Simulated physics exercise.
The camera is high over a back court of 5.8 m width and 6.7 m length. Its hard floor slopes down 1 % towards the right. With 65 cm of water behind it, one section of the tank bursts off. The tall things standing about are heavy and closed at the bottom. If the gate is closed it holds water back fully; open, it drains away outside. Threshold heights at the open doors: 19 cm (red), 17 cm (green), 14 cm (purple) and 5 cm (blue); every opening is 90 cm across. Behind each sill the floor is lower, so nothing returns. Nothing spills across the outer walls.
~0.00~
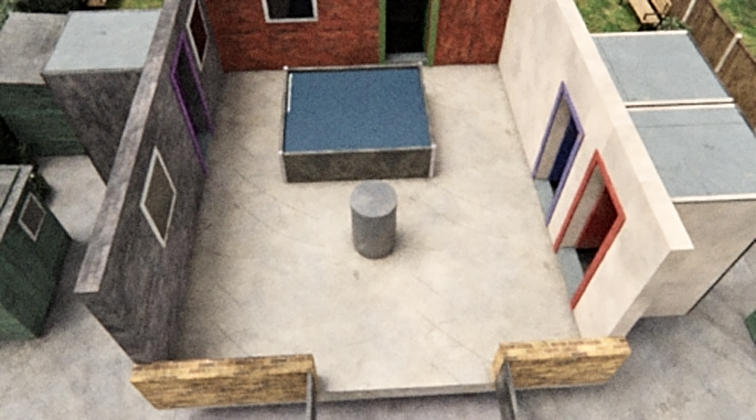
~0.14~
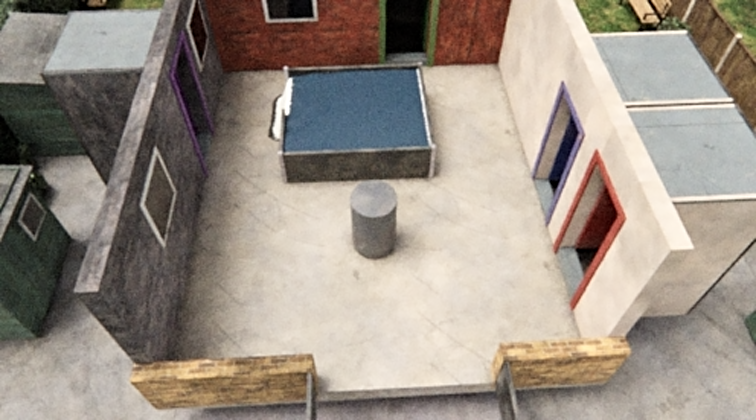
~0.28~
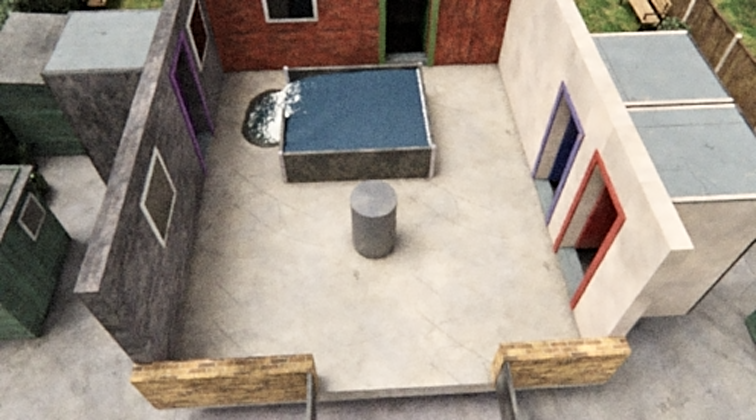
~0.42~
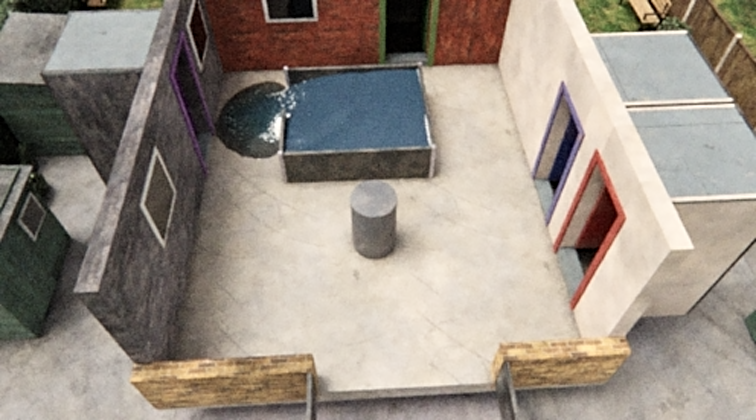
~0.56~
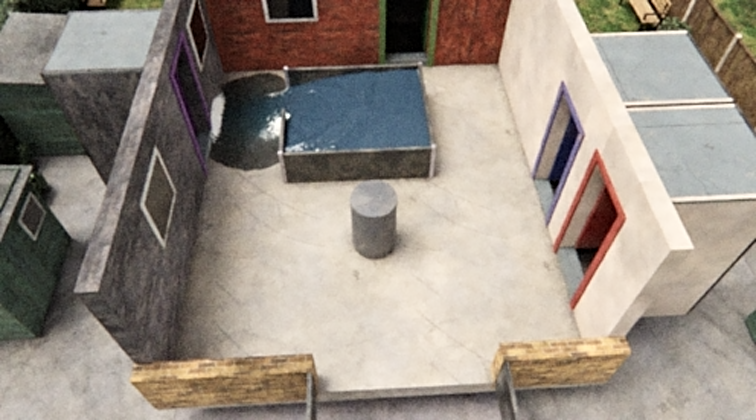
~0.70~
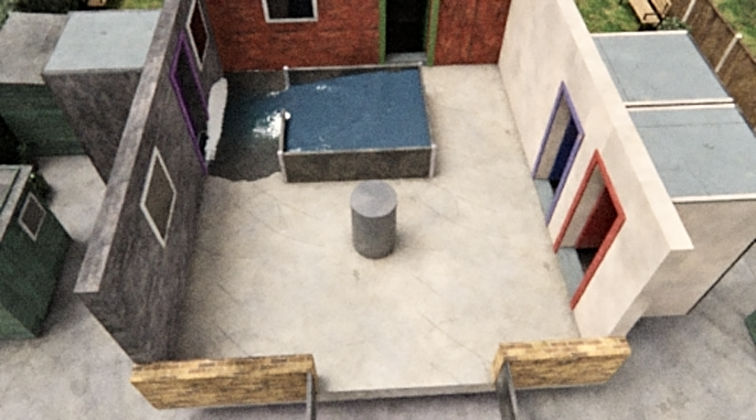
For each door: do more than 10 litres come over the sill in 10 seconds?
The water let in: At the red door it stays under the limit; at the green door it keeps below the limit; at the purple door it exceeds the limit; at the blue door it keeps below the limit.
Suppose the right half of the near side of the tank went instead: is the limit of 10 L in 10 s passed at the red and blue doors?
Then: Red above, blue above.
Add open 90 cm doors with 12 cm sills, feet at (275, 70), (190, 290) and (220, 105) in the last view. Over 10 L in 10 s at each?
In that order: Above, under, past it.
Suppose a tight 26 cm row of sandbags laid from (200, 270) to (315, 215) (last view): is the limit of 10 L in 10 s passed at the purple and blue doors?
Then: Purple above, blue above.
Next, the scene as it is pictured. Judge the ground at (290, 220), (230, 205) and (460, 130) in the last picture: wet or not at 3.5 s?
In that order: Under water, wet, dry.
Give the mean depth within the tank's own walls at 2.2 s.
Some 42 cm.
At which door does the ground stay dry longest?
It is the red one.
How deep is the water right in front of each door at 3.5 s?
In cm: Red 0, green 4, purple 20, blue 0.
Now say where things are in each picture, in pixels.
In the first picture, still water, 65 cm deep, in the tank at (355, 109).
In the second picture, the front is at a hidden place, 0.6 m from the gap at (289, 108); 0.3 m2 of floor is under water; 65 cm left at the back of the tank.
In the third picture, the front is at (269, 93), 0.9 m from the gap at (290, 110); 1.0 m2 of floor is under water; 65 cm left at the back of the tank.
In the fourth picture, water pours out at (290, 111) and has run 1.3 m, to (220, 131); typically 8 cm deep outside, 65 cm at the tank's back.
In the fifth picture, the front is at (221, 90), 1.7 m from the gap at (290, 111); 3.0 m2 of floor is under water; 65 cm left at the back of the tank.
In the sixth picture, water pours out at (290, 111) and has run 2.0 m, to (224, 75); typically 6 cm deep outside, 65 cm at the tank's back.
After 1.4 s water covers 10 % of the floor and is deepest (58 cm) near (223, 77); red door not reached, green door not reached, purple door 23 cm at the sill, 13 L in, blue door not reached.
After 2.2 s water covers 25 % of the floor and is deepest (47 cm) near (223, 77); red door not reached, green door not reached, purple door 25 cm at the sill, 43 L in, blue door not reached.
After 3.5 s water covers 50 % of the floor and is deepest (36 cm) near (499, 69); red door not reached, green door 4 cm at the sill, 0 L in, purple door 20 cm at the sill, 89 L in, blue door not reached.
After 6.0 s water covers 85 % of the floor and is deepest (24 cm) near (490, 69); red door 3 cm at the sill, 0 L in, green door 10 cm at the sill, 0 L in, purple door 15 cm at the sill, 117 L in, blue door 4 cm at the sill, 0 L in.
After 10.0 s water covers 95 % of the floor and is deepest (15 cm) near (492, 74); red door 14 cm at the sill, 0 L in, green door 7 cm at the sill, 0 L in, purple door 9 cm at the sill, 119 L in, blue door 4 cm at the sill, 0 L in.
